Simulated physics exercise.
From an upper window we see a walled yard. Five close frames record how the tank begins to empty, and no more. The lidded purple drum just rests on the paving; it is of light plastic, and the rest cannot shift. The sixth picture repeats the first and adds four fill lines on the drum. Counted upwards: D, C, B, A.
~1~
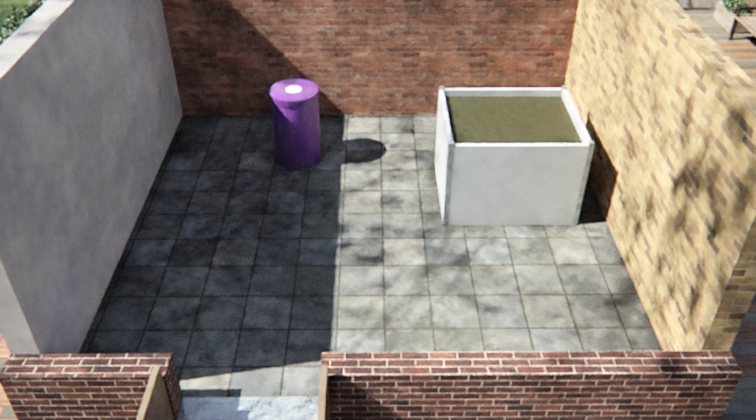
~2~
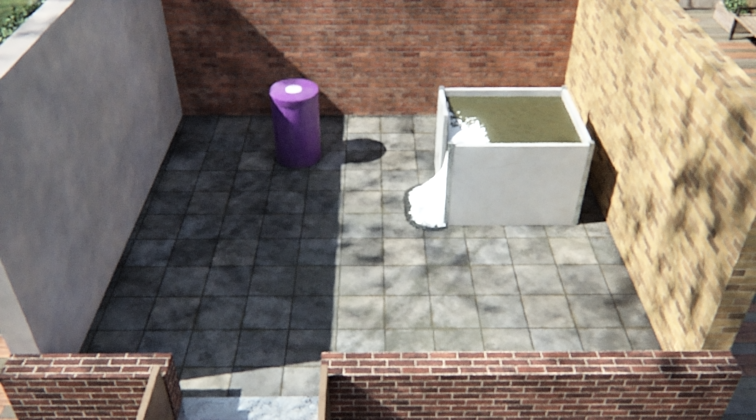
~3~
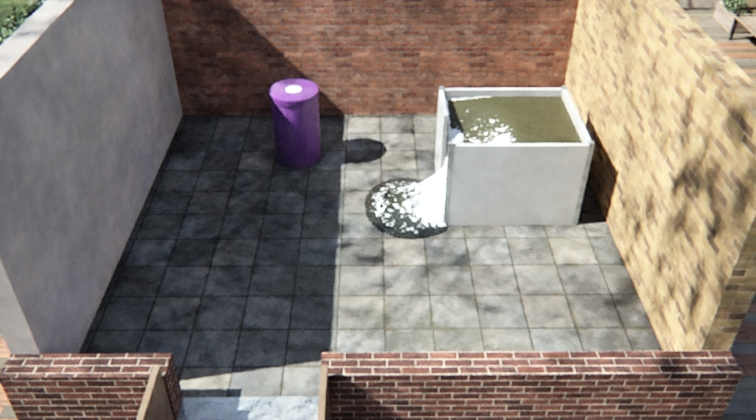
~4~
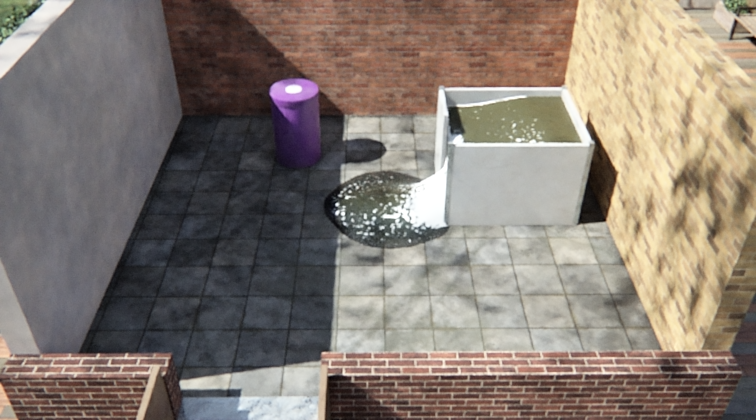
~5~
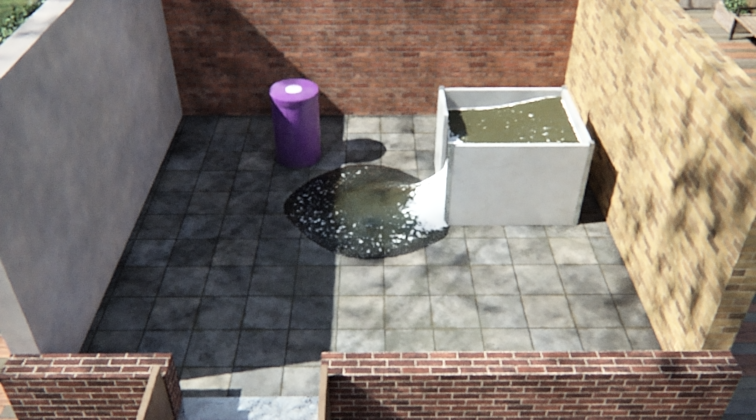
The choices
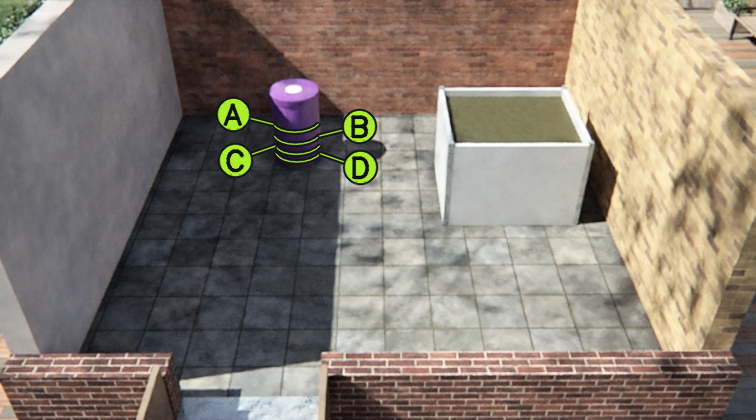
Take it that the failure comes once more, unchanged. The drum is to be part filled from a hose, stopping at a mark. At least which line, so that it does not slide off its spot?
Go for C.
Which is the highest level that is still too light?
Level D.
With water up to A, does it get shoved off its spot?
No, that is safe.
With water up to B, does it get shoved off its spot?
No, not at all.
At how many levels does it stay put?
Three of them.
On the marked copy, A at (294, 132); B at (295, 144); C at (296, 154); D at (296, 162); from the bottom up D, C, B, A.
Choosing A, it does not move.
Choosing B, it does not move.
Choosing C, it does not move.
Choosing D, it is pushed about half its own width away.
